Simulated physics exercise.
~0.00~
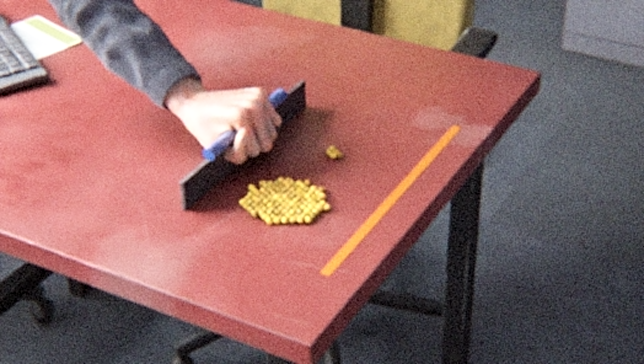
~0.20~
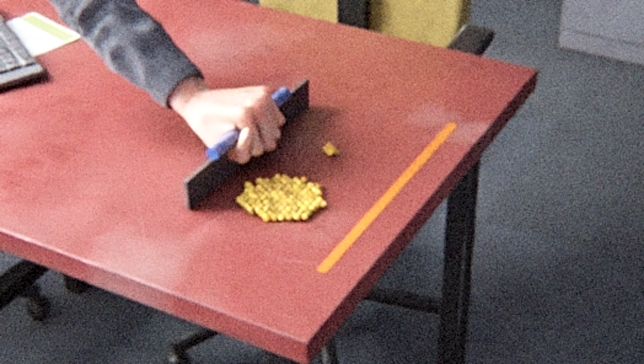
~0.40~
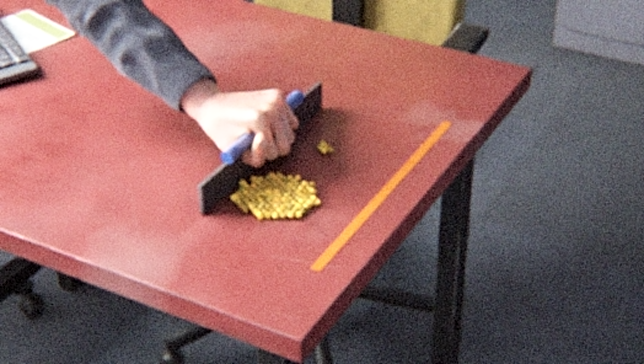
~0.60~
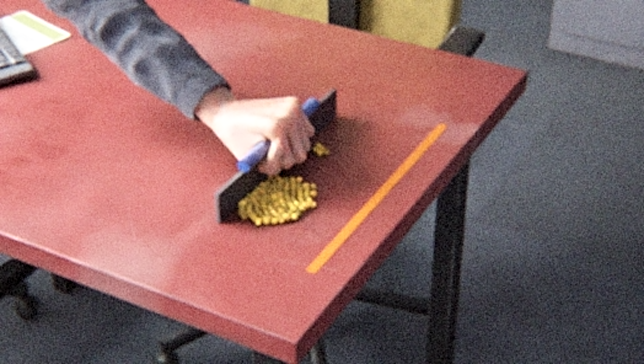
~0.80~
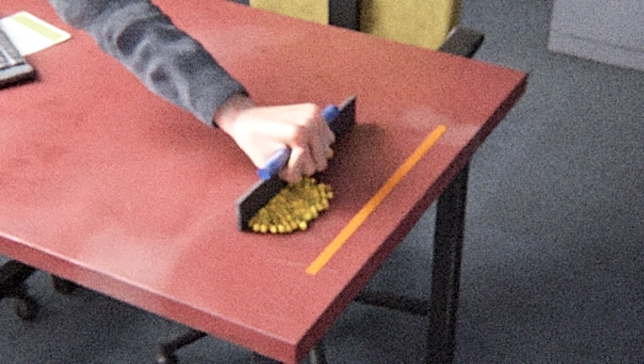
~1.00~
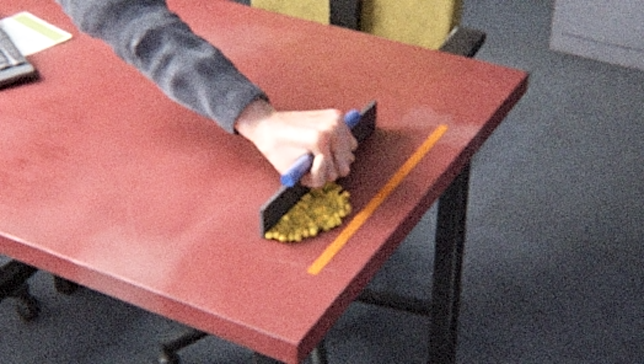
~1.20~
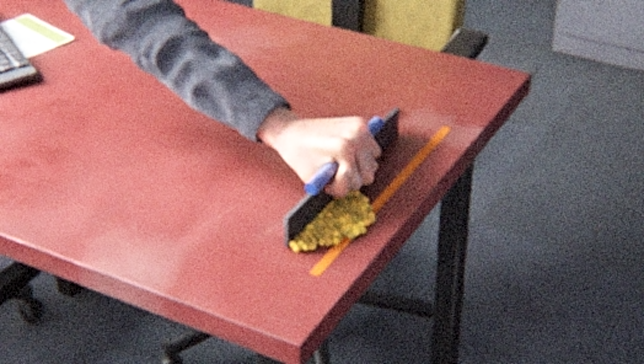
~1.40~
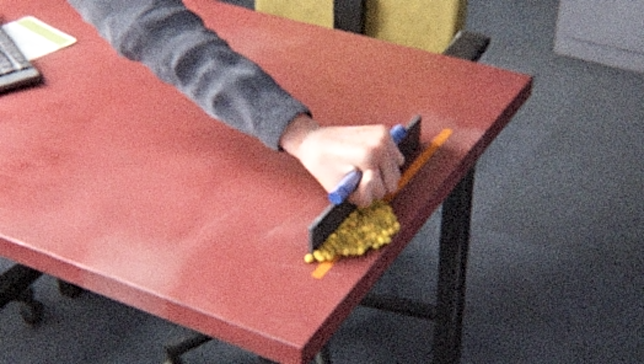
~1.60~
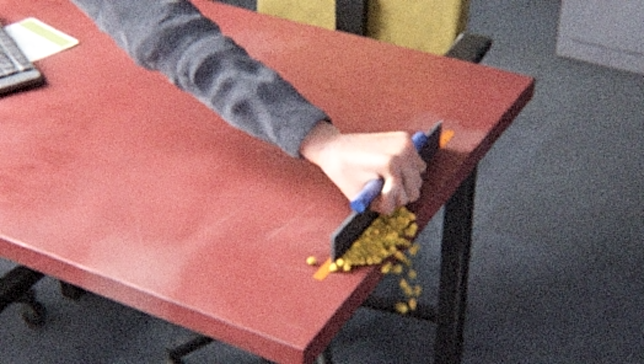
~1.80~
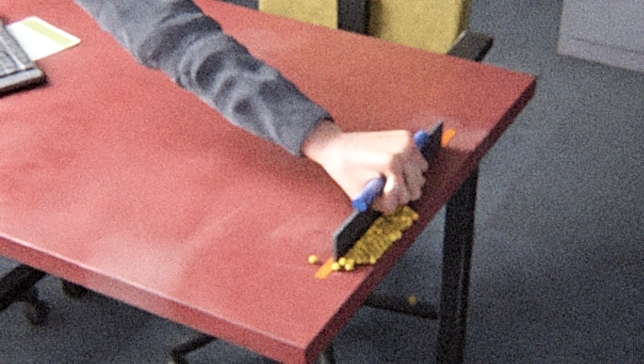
A hand slid a dark scraper across a red table, sweeping a pile of small yellow pieces and a tiny clump behind it toward the right edge, then stopped at the orange tape as some pieces spilled off while the rest stayed on top.
